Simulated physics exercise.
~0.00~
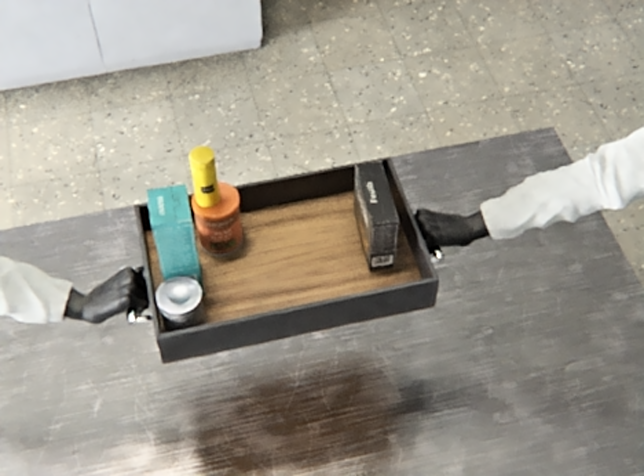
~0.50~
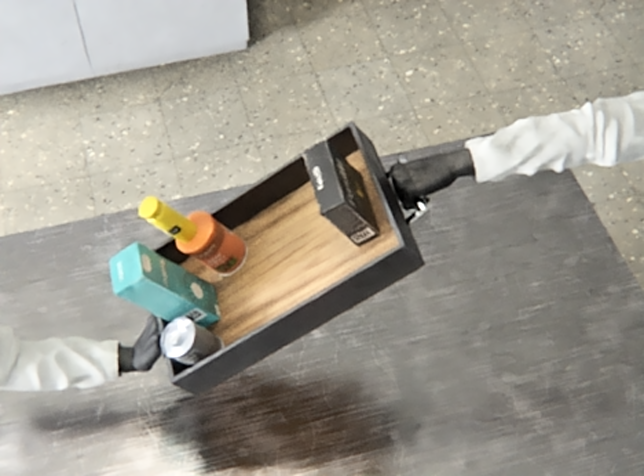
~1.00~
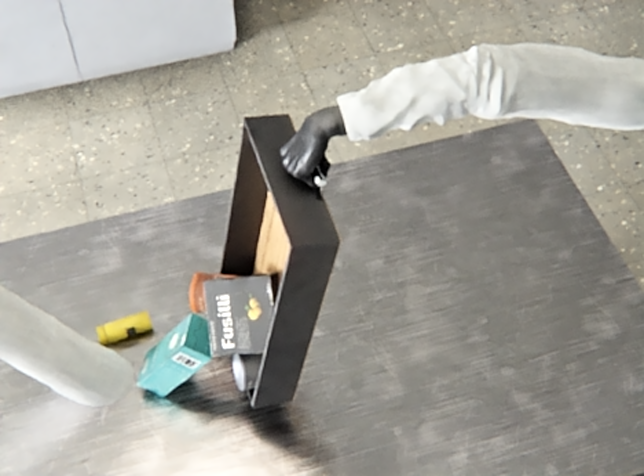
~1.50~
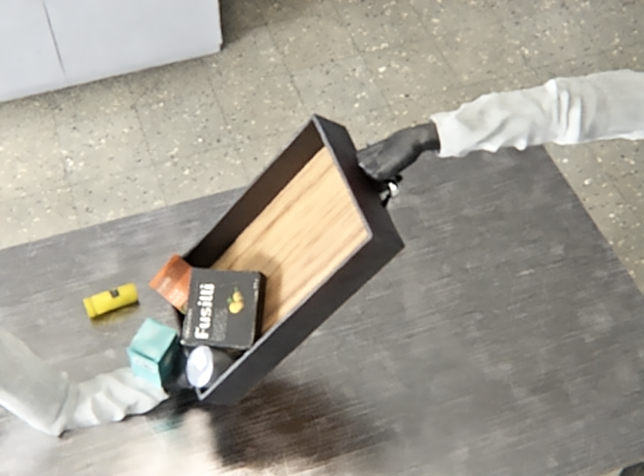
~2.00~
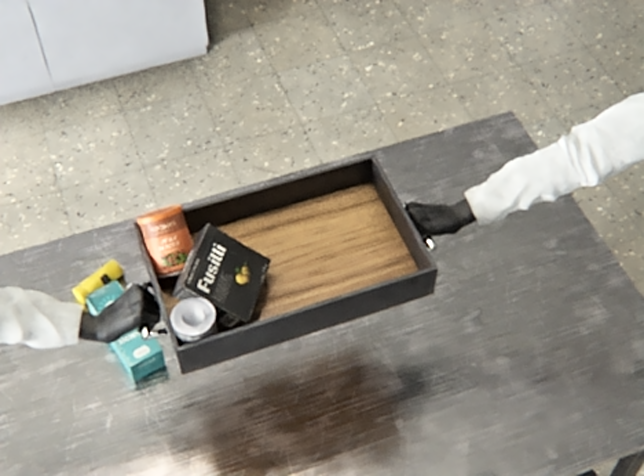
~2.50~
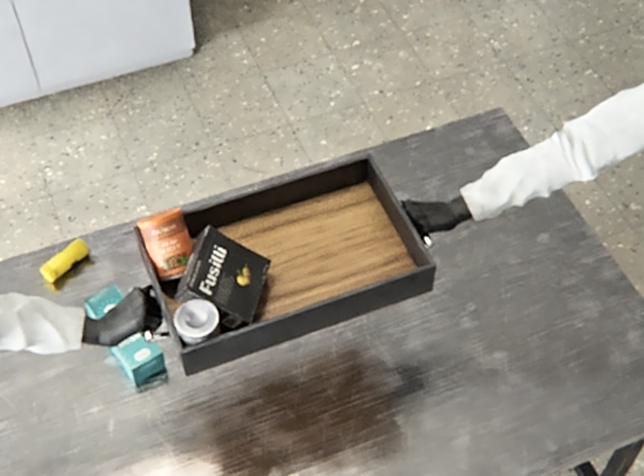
Above a dark table, two gloved hands tip an open crate steeply down to the left, then level it; the yellow shaker and turquoise carton fall out onto the left side, while the black packet, orange tin and grey tin stay inside, bunched at the left end.
